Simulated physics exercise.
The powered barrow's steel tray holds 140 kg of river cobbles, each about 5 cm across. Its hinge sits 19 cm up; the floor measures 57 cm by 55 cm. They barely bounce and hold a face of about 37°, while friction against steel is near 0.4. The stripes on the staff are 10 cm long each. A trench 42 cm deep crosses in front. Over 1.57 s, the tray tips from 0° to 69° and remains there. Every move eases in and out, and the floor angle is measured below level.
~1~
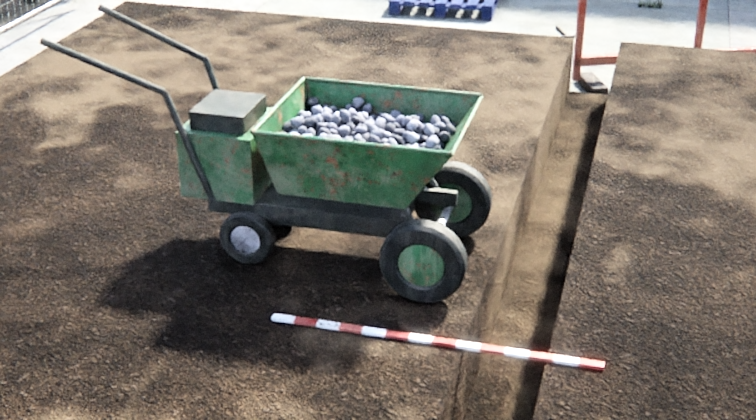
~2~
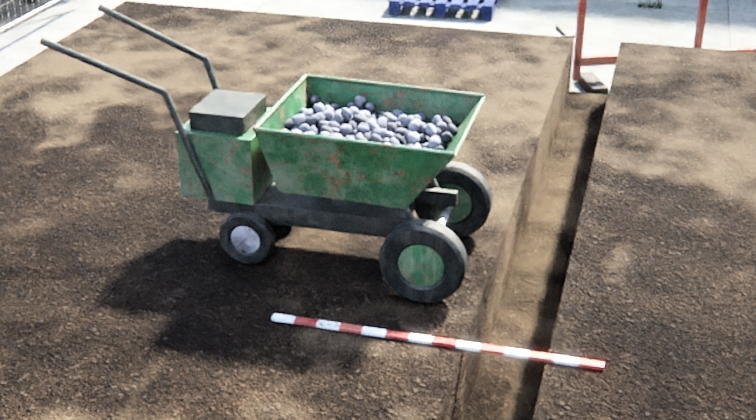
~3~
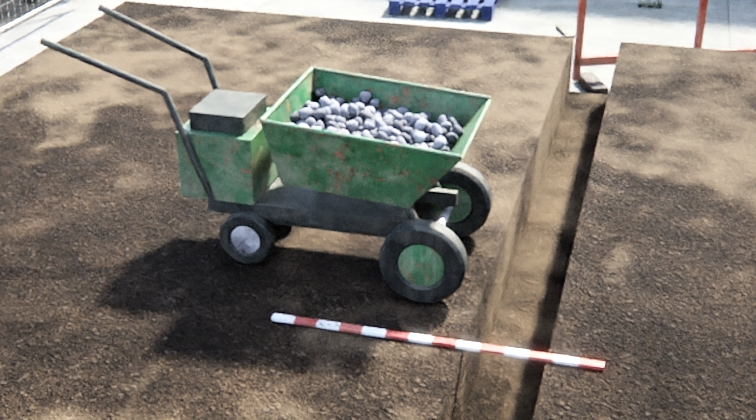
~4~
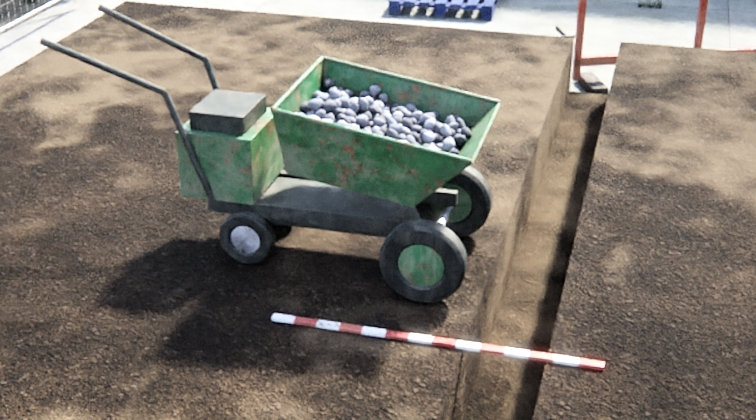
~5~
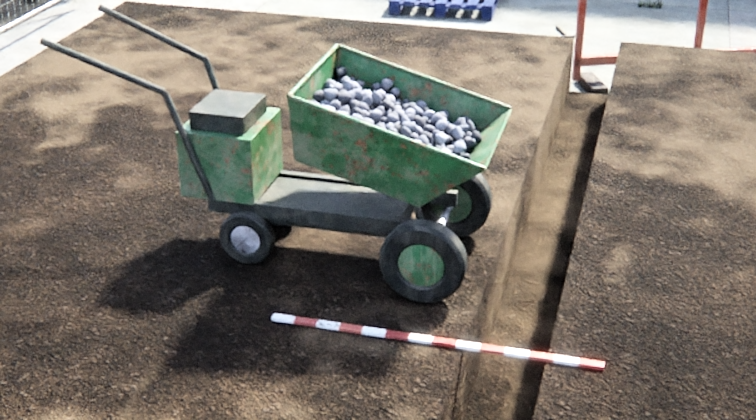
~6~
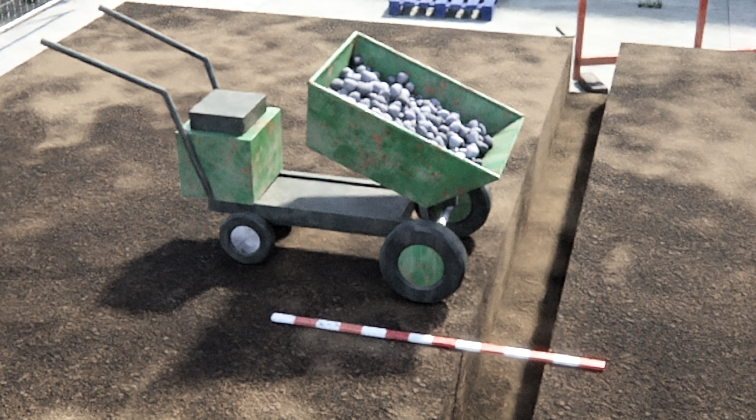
To begin with, a green powered barrow stands on brown soil beside a trench, its tray level and loaded with grey cobbles, a red-and-white staff lying in front. The tray then tilts, slowly at first, its left end rising steadily while its right lip lowers towards the trench side.
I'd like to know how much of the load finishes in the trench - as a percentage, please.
Somewhere near 33 per cent of it finishes in the trench.
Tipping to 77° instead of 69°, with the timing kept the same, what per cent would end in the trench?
Roughly 20 percent.
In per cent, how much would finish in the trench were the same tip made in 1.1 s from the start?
With that timing, about 25 per cent.
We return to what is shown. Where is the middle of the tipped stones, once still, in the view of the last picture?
In the last view, about (598, 283).
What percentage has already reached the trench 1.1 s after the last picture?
Some 0 per cent of the load by that point.
Then, 0.6 s after the last picture the floor is at 58°, 100 % in the tray; the foremost stones are at (553, 204).
Then, 1.1 s after the last picture the floor is at 69°, 64 % in the tray, 1 % in the trench, 35 % past the trench; the foremost stones are at (668, 293).
Then, 1.4 s after the last picture the floor is at 69°, 34 % in the tray, 3 % in the trench, 63 % past the trench; the foremost stones are past the picture's edge.
Then, 3.4 s after the last picture the floor is at 69°, 0 % in the tray, 33 % in the trench, 67 % past the trench; the foremost stones are past the picture's edge.
